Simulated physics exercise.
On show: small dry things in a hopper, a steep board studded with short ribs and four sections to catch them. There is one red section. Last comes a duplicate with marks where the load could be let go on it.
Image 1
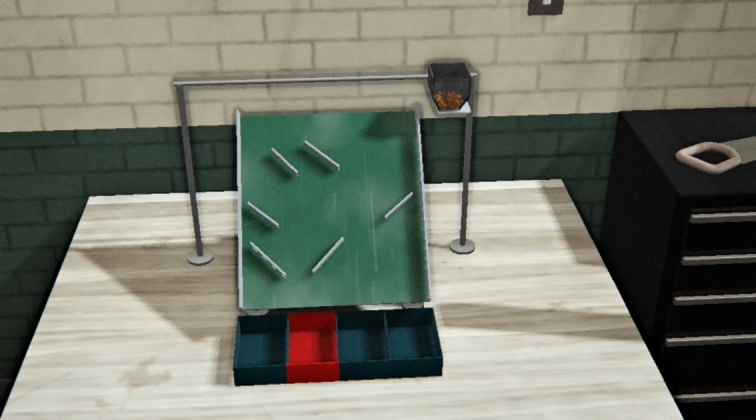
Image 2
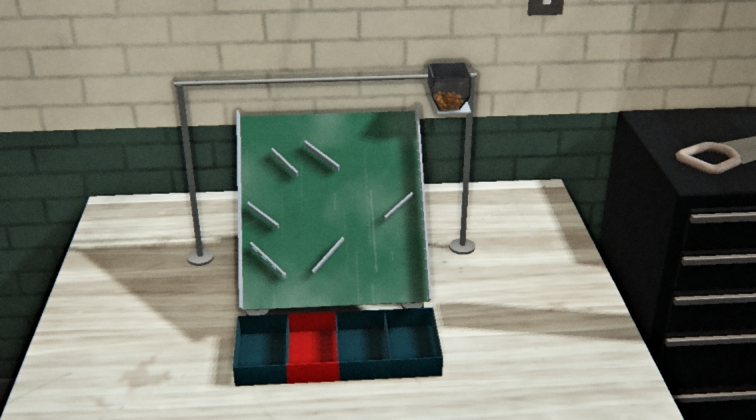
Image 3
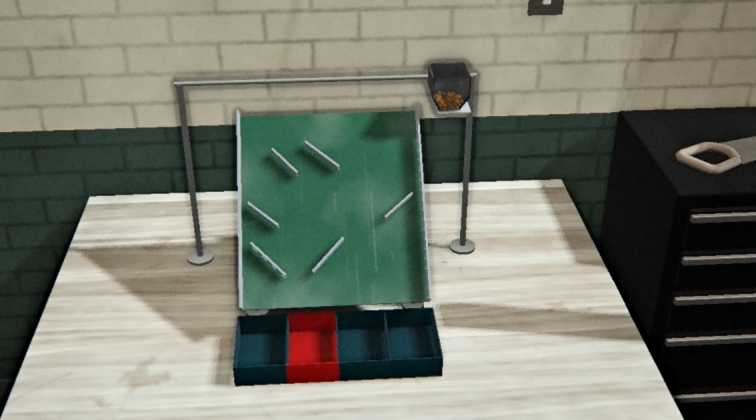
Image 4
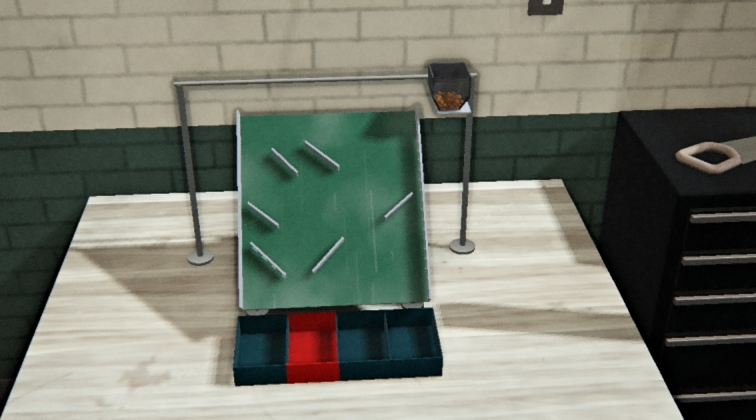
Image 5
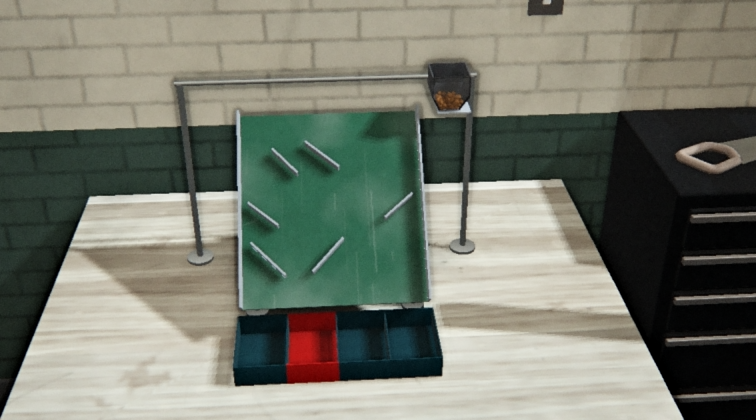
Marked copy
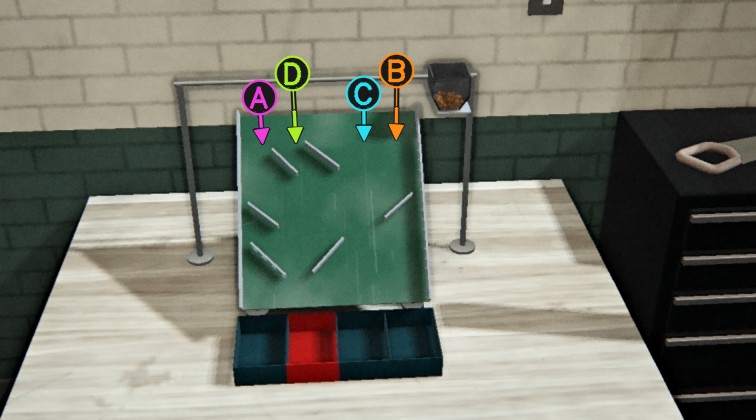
Green board with short slanted ribs standing above four bins, one red, as a hopper of small brown pieces stays still.
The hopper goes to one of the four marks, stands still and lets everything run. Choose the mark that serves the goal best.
It is A.
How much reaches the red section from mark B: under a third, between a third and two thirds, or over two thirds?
It is under a third.
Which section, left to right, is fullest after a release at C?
The third from the left.
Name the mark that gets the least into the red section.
C it is.
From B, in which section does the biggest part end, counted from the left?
The third from the left.
On the marked copy, mark A meets the board at (262, 138); mark B meets the board at (396, 133); mark C meets the board at (364, 135); mark D meets the board at (295, 137).
For mark A, most in the red section, about a quarter in other sections.
For mark B, a small part in the red section, most in other sections.
For mark C, a small part in the red section, nearly all in other sections.
For mark D, about half in the red section, about half in other sections.
